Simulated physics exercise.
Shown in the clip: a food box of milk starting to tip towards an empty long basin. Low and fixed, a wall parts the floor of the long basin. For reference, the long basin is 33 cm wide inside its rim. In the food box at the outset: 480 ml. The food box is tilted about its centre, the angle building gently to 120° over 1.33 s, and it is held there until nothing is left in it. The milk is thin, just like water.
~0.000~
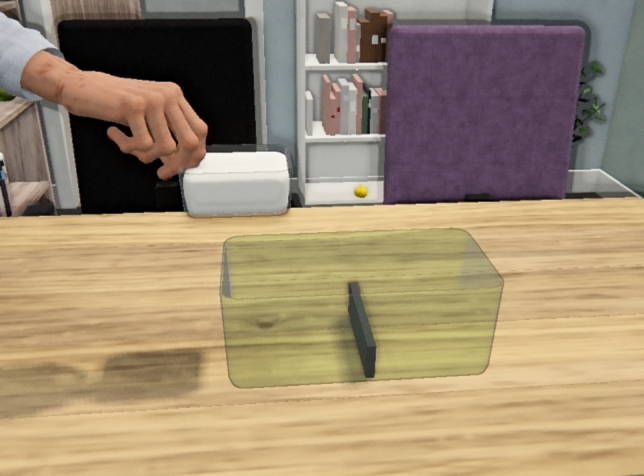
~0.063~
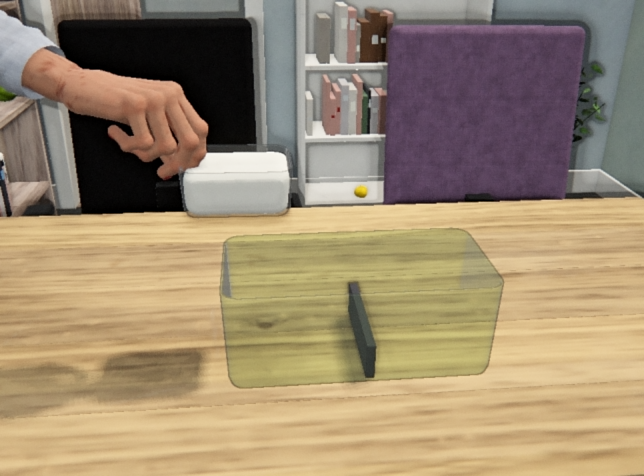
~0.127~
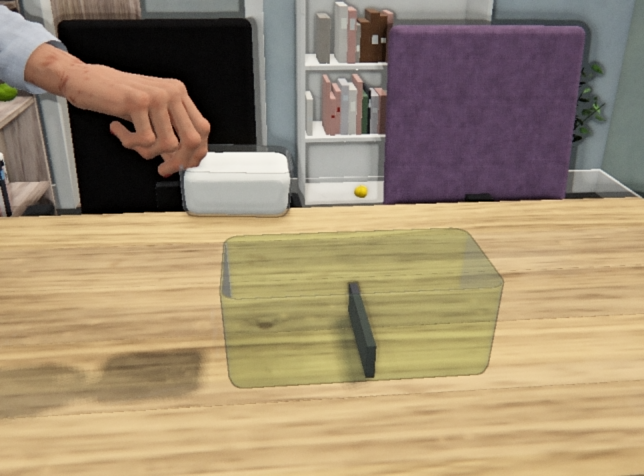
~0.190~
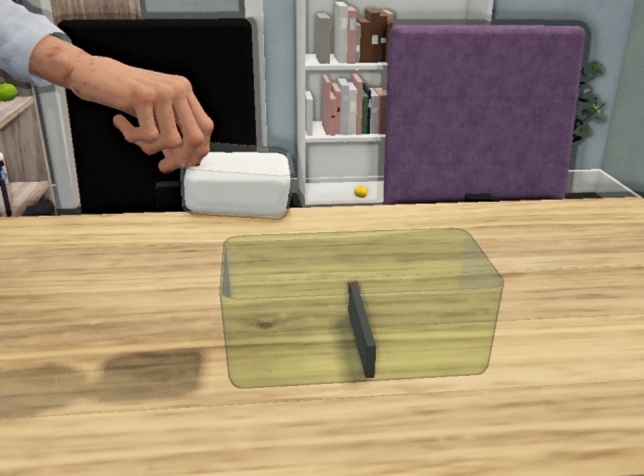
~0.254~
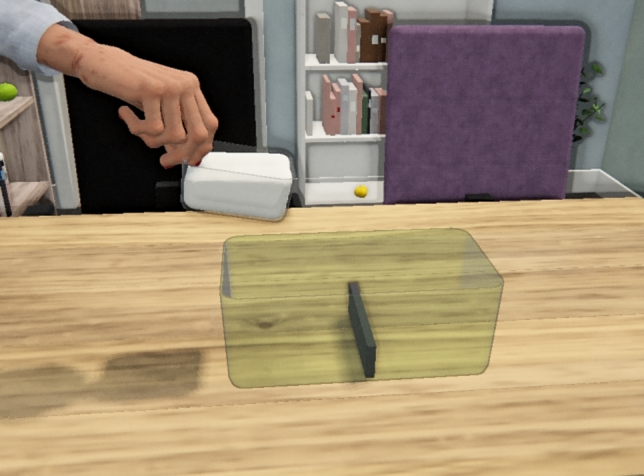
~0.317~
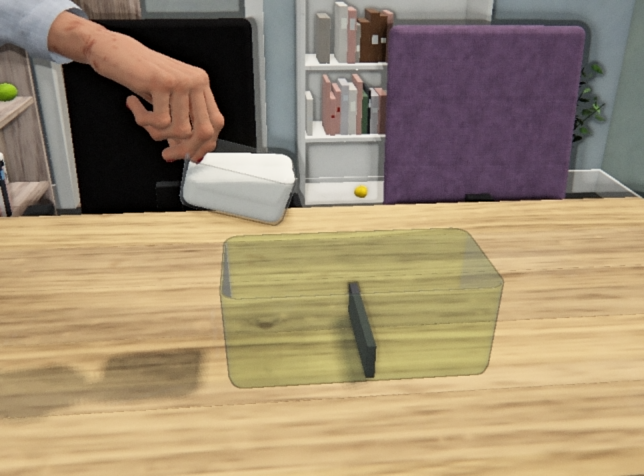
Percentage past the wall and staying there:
6 percent.
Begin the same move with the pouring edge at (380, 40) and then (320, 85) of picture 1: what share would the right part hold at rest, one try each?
I'd say 90 percent on the first go, 75 percent on the next.
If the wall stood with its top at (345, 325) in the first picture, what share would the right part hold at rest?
Roughly 50 %.
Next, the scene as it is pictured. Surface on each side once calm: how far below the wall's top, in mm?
32 mm left, 48 mm right.
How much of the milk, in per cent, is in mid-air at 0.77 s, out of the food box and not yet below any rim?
30 per cent.
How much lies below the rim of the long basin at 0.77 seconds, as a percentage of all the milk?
48 %, roughly.
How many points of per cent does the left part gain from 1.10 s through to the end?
Roughly 3 percent.
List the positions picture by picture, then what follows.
In the first picture, tilt 0°; pouring edge (289, 159); surface from (185, 166) to (288, 163); the long basin's rim runs from (223, 267) to (484, 256); the wall's top is at (362, 313).
In the second picture, tilt 1°; pouring edge (290, 159); surface from (186, 165) to (288, 163).
In the third picture, tilt 3°; pouring edge (290, 161); surface from (187, 165) to (288, 163).
In the fourth picture, tilt 6°; pouring edge (291, 164); surface from (187, 164) to (289, 164).
In the fifth picture, tilt 11°; pouring edge (292, 168); surface from (188, 165) to (290, 165).
In the sixth picture, tilt 16°; pouring edge (293, 173); surface from (188, 165) to (294, 167); 1 per cent is over the edge.
By 0.77 s the tilt is 75° and 23 per cent is still to pour, 46 is left of the wall and 2 right of it.
By 1.10 s the tilt is 112° and 2 per cent is still to pour, 91 is left of the wall and 5 right of it.
By 1.45 s the tilt is 120° and 0 per cent is still to pour, 94 is left of the wall and 6 right of it.
By 1.83 s the tilt is 120° and 0 per cent is still to pour, 94 is left of the wall and 6 right of it.
At rest 94 per cent lies left of the wall, 6 right of it and 1 outside.
